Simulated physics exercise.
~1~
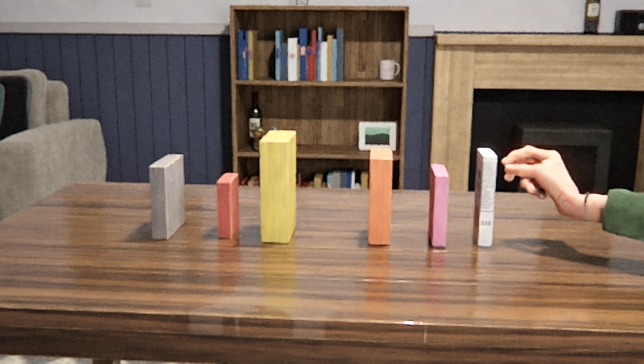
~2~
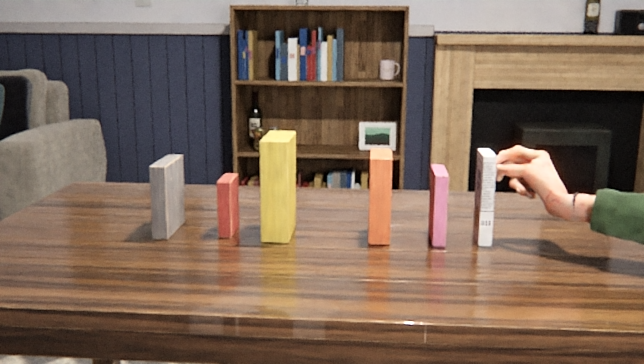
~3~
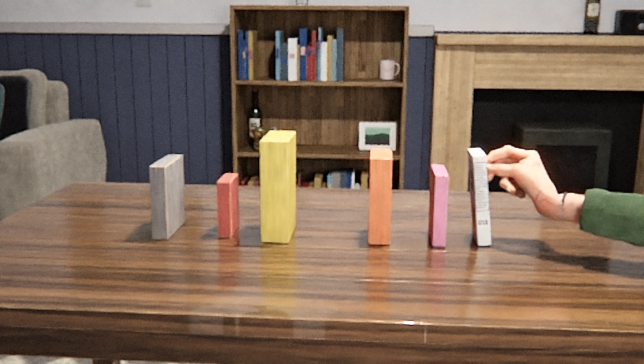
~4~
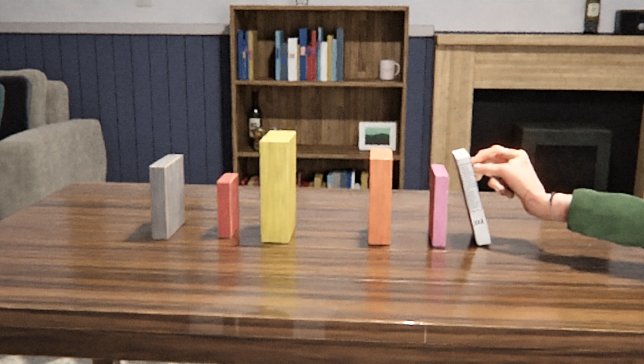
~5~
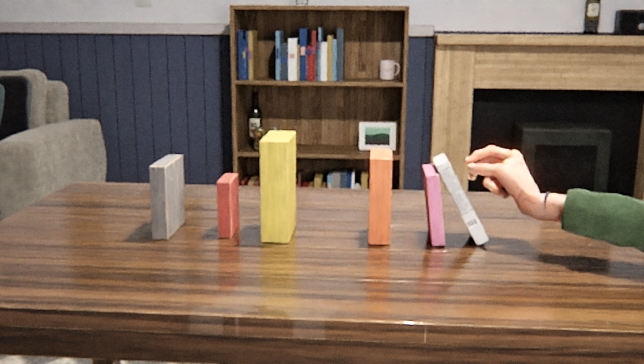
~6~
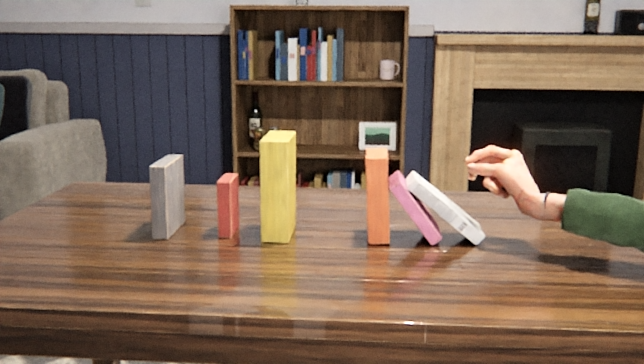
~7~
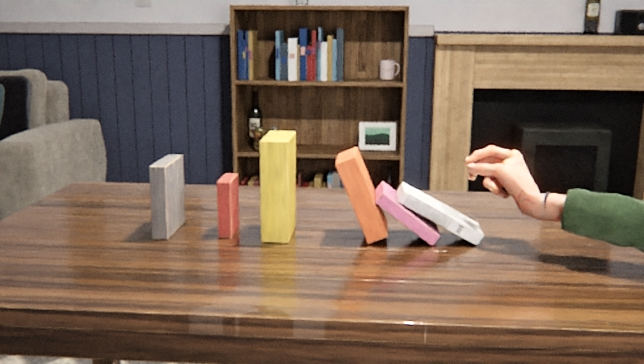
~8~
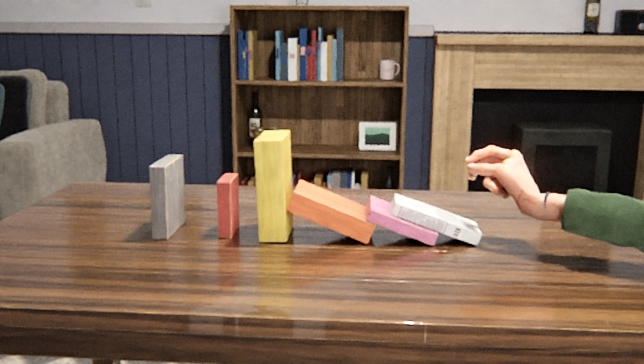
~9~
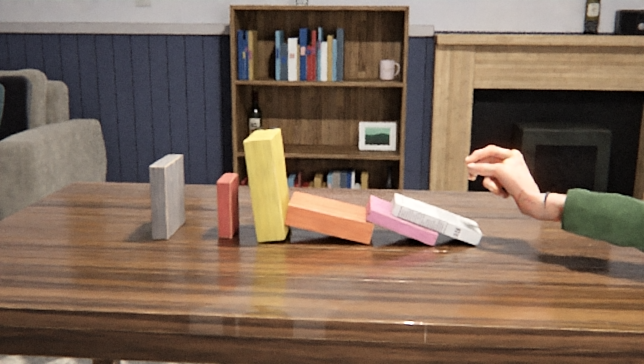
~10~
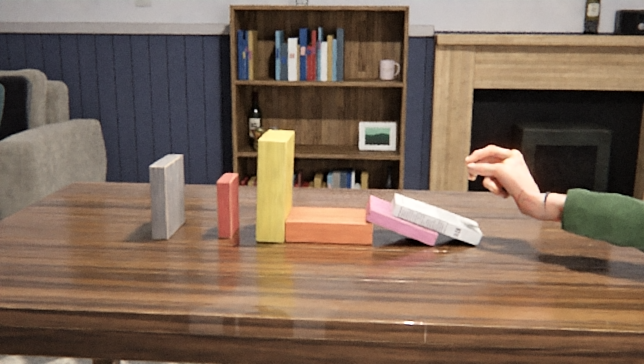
The clip shows a hand tipping a white packet leftward into a pink board, which topples into an orange block; the orange block falls against a tall yellow board, which rocks left but settles upright, leaving it, the red block and the grey board standing on the wooden table.
